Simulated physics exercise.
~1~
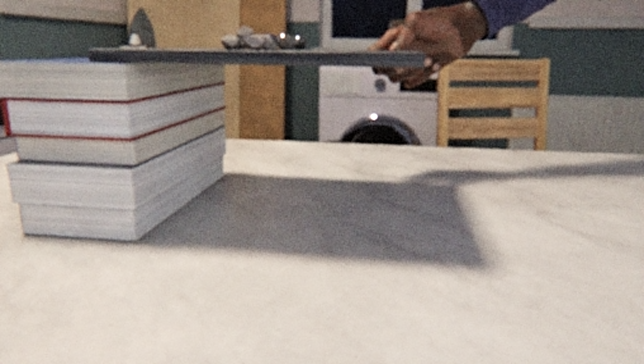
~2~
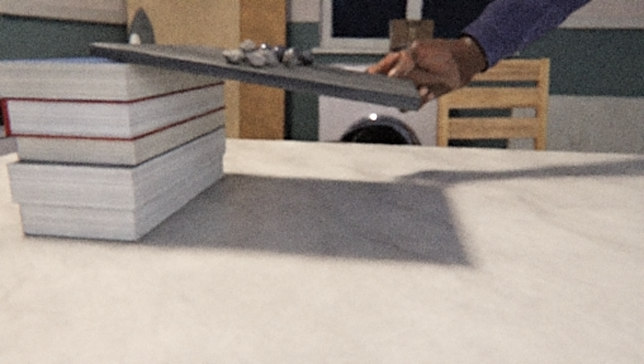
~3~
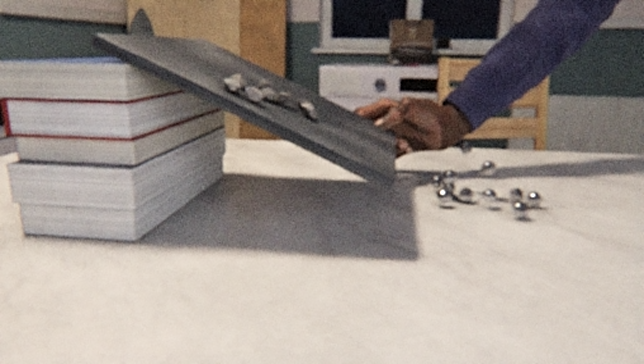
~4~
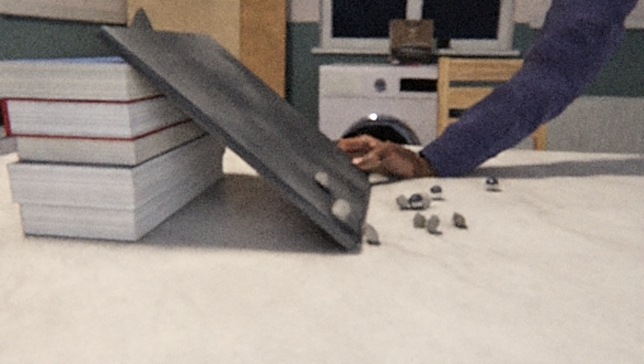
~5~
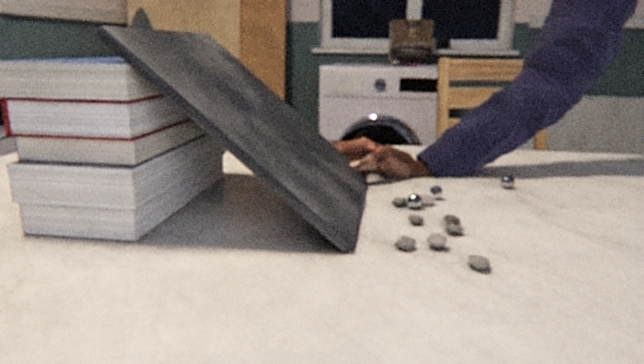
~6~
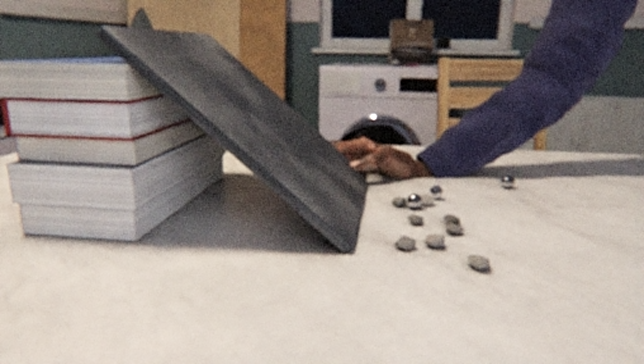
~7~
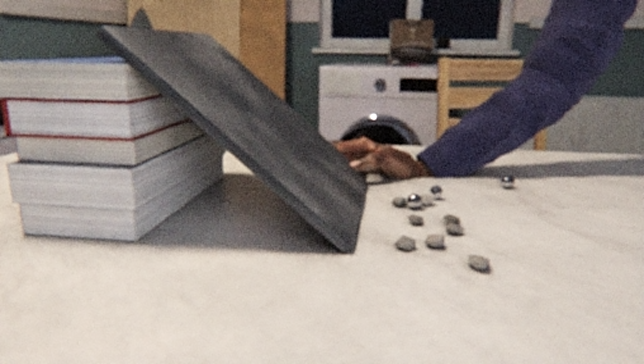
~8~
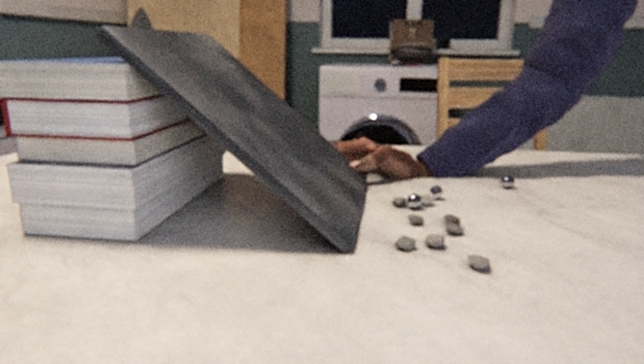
Dark board tilting down from a book stack as a hand lowers it, shiny balls then grey pebbles spilling across the table.
